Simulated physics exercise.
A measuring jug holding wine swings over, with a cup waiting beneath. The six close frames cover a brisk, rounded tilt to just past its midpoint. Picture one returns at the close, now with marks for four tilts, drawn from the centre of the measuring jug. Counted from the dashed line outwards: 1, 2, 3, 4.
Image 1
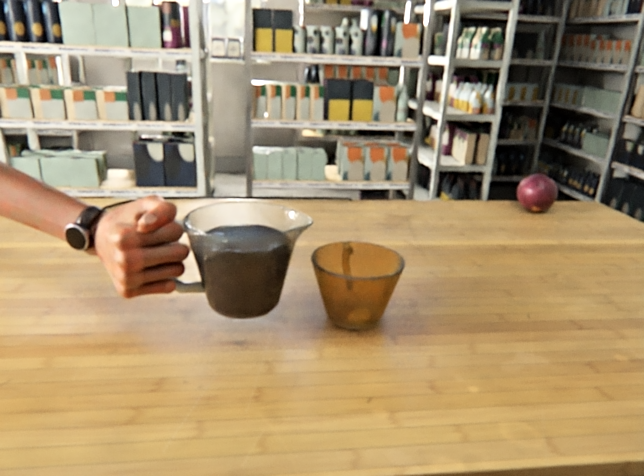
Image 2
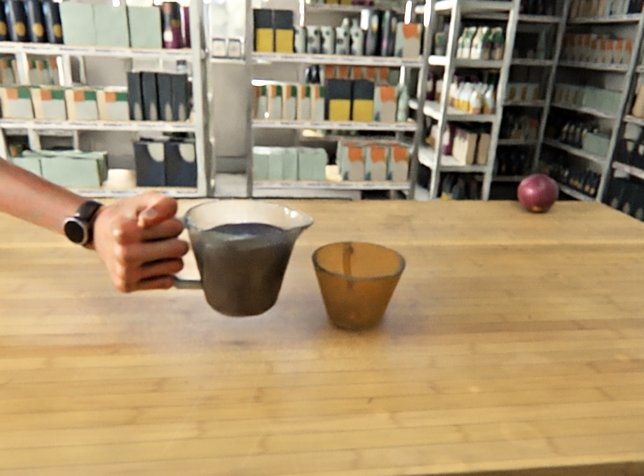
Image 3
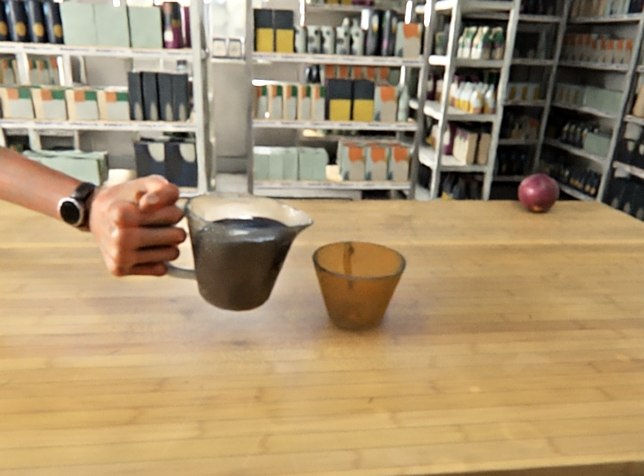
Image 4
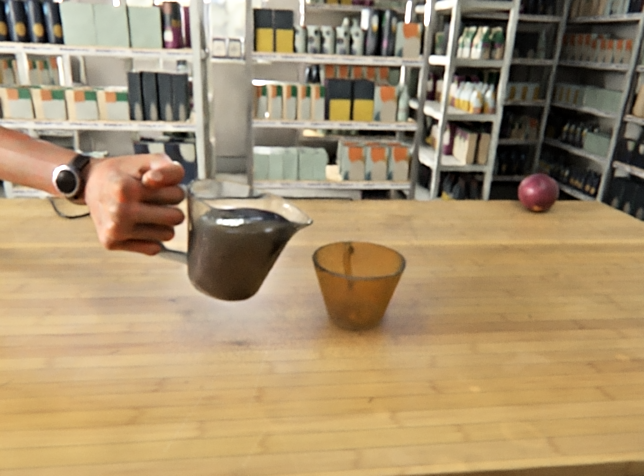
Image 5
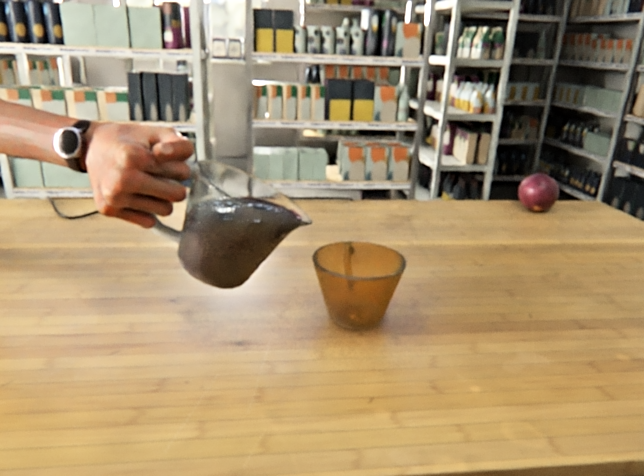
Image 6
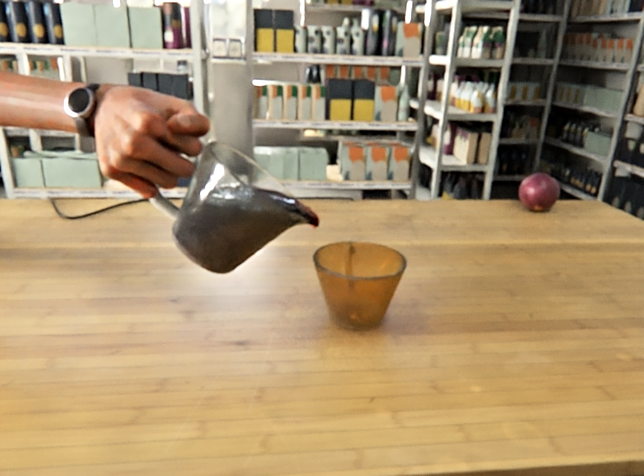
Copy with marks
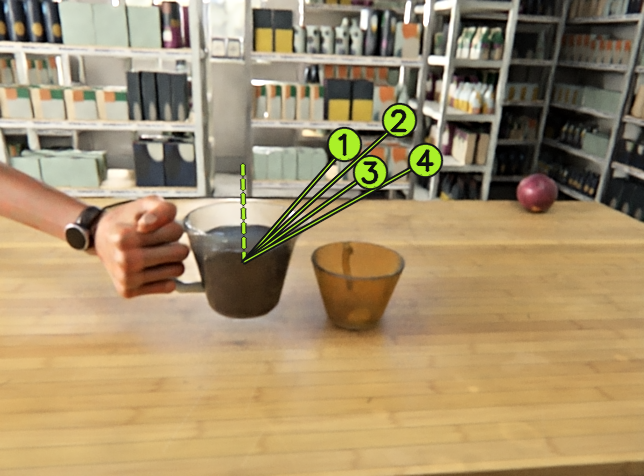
On a wooden table, a hand gradually tilts a glass jug of dark liquid rightward beside an amber cup, liquid reaching its lip.
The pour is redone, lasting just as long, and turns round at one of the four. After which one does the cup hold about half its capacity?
I would pick tilt 2.
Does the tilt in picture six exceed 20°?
Yes.
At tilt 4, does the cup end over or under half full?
Over half.
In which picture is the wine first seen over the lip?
Picture 6.
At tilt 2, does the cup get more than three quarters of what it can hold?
No, less.
On the marked copy, 1 at (334, 158); 2 at (387, 132); 3 at (356, 182); 4 at (410, 169).
With 1, the cup ends with about 32 % of what it can hold.
With 2, the cup ends with about 48 % of what it can hold.
With 3, the cup ends with about 65 % of what it can hold.
With 4, the cup ends with about 82 % of what it can hold; 3 % of the wine is spilt.
